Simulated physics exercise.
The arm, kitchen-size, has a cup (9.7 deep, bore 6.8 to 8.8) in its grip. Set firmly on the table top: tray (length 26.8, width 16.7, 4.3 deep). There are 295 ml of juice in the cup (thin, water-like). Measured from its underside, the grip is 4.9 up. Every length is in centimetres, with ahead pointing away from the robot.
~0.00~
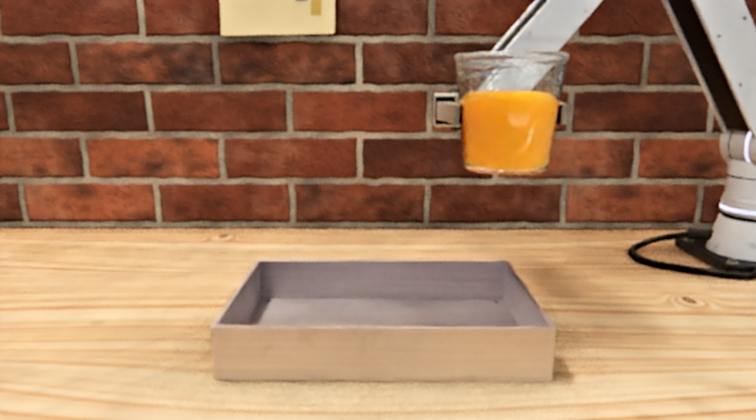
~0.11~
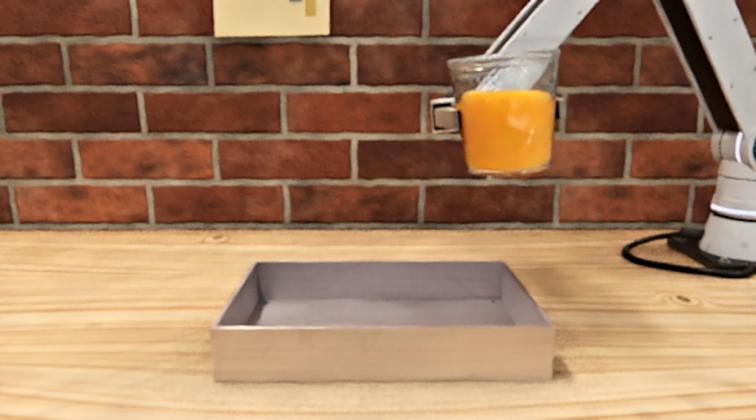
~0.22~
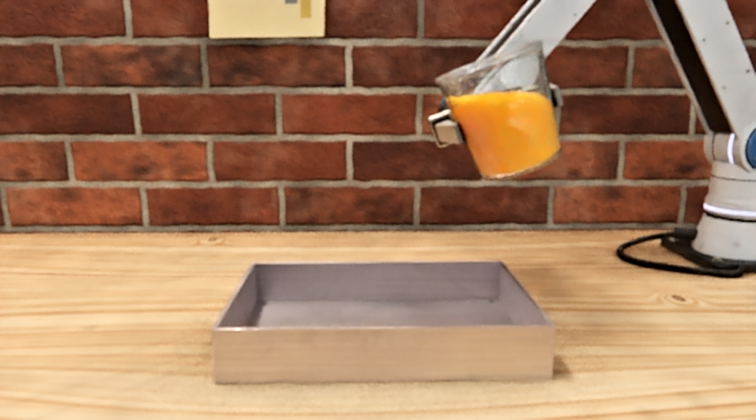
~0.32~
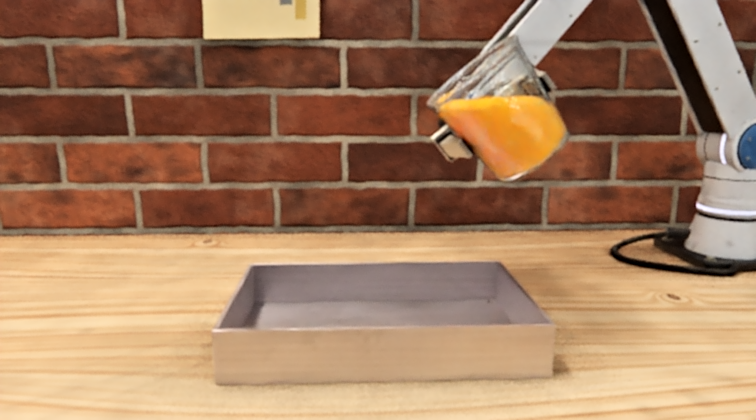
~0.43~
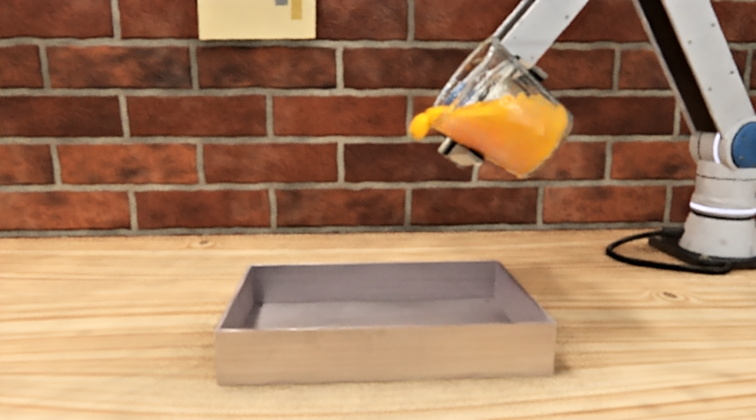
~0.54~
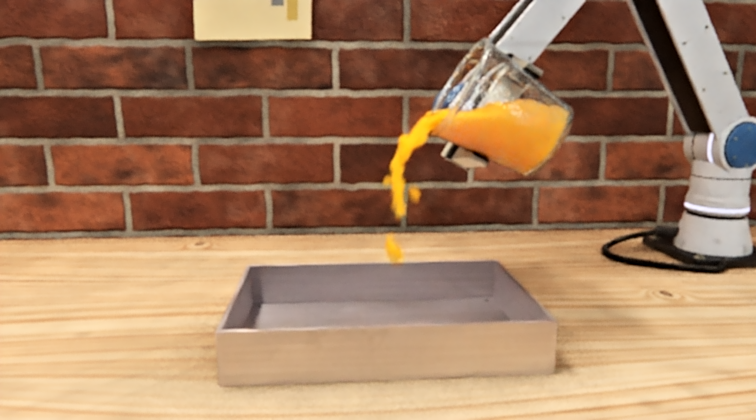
The clip opens on a robot arm holding a clear cup of orange juice upright above an empty shallow tray on a wooden table. The arm tilts the cup steadily to the left until juice reaches the rim, then streams over it in a thin, broken ribbon above the tray.
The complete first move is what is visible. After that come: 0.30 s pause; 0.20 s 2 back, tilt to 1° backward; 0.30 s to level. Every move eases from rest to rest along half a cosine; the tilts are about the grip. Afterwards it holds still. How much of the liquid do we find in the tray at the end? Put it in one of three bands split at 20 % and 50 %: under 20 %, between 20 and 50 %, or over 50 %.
Band: Between 20 and 50 %.
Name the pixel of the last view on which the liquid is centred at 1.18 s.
(468, 196), about.
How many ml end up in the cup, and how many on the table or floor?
In order: Approx. 200 ml and 5 ml.
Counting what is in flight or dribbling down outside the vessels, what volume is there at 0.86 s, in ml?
Roughly 25 ml.
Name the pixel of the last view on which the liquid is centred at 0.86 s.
Near pixel (459, 174).
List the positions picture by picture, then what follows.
The cup middle at (508, 114), level; upper third of the juice around (508, 101), from x 465 to 555, top at y 90; 295 ml in the cup, in the first frame.
The cup middle at (506, 115), tilted 6° forward; upper third of the juice around (506, 101), from x 460 to 550, top at y 90, in the second frame.
The cup middle at (505, 115), tilted 21° forward; upper third of the juice around (501, 102), from x 450 to 555, top at y 90, in the third frame.
The cup middle at (504, 116), tilted 39° forward; upper third of the juice around (494, 106), from x 440 to 560, top at y 95, in the fourth frame.
The cup middle at (503, 115), tilted 54° forward; upper third of the juice around (499, 110), from x 415 to 565, top at y 95; 290 ml in the cup, 5 ml in the air or running down outside, in the fifth frame.
The cup middle at (503, 115), tilted 60° forward; upper third of the juice around (501, 114), from x 385 to 565, top at y 95; 270 ml in the cup, 20 ml in the air or running down outside, in the sixth frame.
After 0.86 s, tilted 59° forward, liquid up to 22 above the table; 215 ml in the cup, 55 ml in the tray, 25 ml in the air or running down outside.
After 1.18 s, level, liquid up to 22 above the table; 200 ml in the cup, 85 ml in the tray, 5 ml in the air or running down outside.
After 1.54 s, level, liquid up to 22 above the table; 200 ml in the cup, 85 ml in the tray, 5 ml on the table or floor.
After 2.34 s, level, liquid up to 22 above the table; 200 ml in the cup, 85 ml in the tray, 5 ml on the table or floor.
In the end, 200 ml in the cup, 85 ml in the tray, 5 ml on the table or floor. That is 30 % in the tray.
